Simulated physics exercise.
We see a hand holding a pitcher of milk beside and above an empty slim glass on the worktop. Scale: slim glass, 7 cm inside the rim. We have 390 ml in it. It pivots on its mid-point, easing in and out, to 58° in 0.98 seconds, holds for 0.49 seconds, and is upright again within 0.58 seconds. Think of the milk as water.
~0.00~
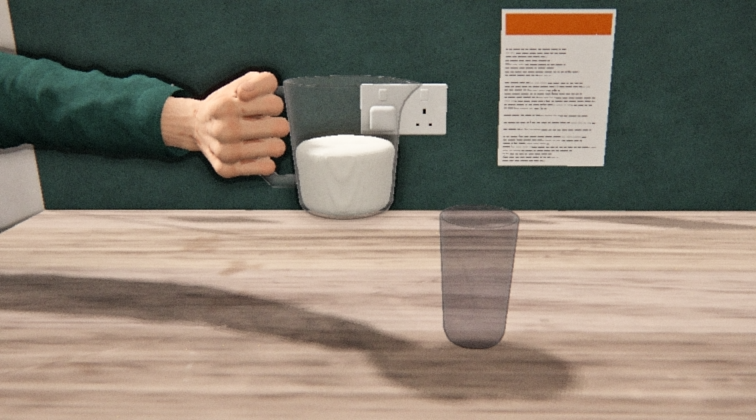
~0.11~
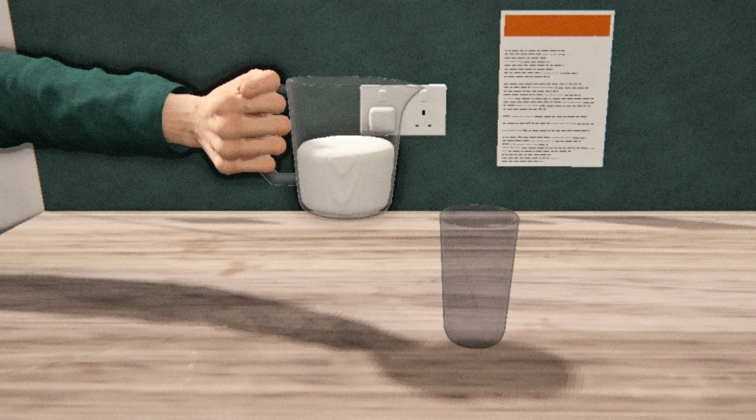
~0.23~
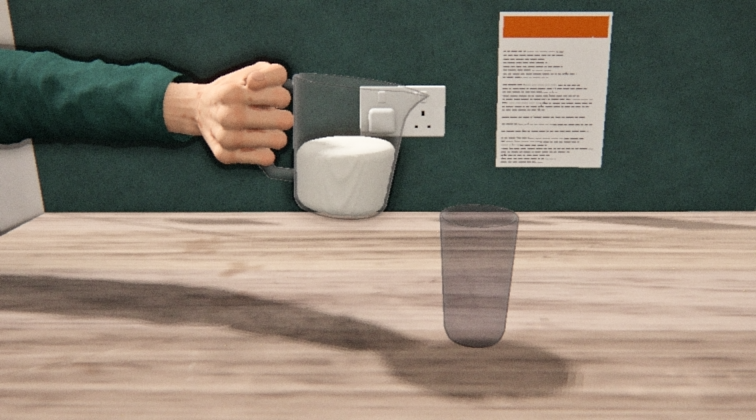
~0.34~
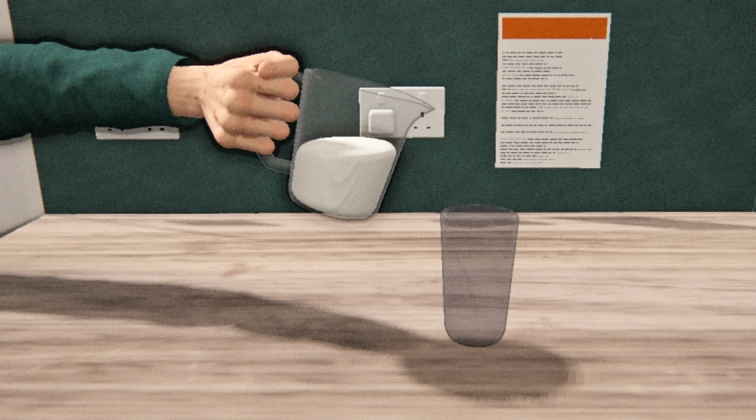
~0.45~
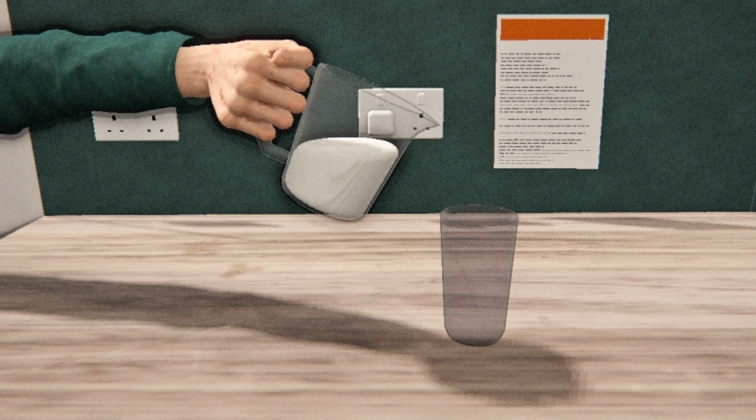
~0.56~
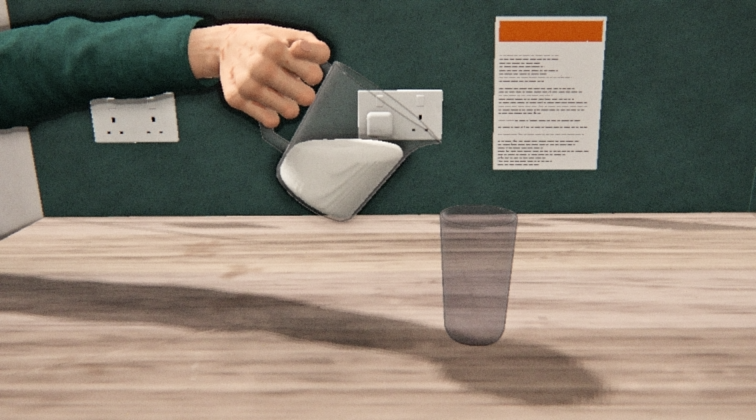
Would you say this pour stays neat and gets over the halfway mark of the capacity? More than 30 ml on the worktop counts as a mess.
Neat, but under halfway.
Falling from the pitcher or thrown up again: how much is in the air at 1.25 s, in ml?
Roughly 15 ml is airborne.
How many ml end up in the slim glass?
110 ml.
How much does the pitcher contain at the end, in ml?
Roughly 290 ml.
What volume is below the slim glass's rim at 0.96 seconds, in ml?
Some 10 ml.
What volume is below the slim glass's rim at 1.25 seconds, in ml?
Close to 60 ml.
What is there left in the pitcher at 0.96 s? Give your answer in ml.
Contents remaining: Around 370 ml.
Then, 0.96 s in, the tilt is 58° and the slim glass has 10 ml, the pitcher 370 ml, and 0 ml is on the worktop.
Then, 1.25 s in, the tilt is 58° and the slim glass has 60 ml, the pitcher 320 ml, and 0 ml is on the worktop.
Then, 1.55 s in, the tilt is 55° and the slim glass has 95 ml, the pitcher 295 ml, and 0 ml is on the worktop.
Then, 1.88 s in, the tilt is 12° and the slim glass has 105 ml, the pitcher 285 ml, and 0 ml is on the worktop.
Finally, the slim glass has 105 ml, the pitcher 285 ml, and 0 ml is on the worktop.
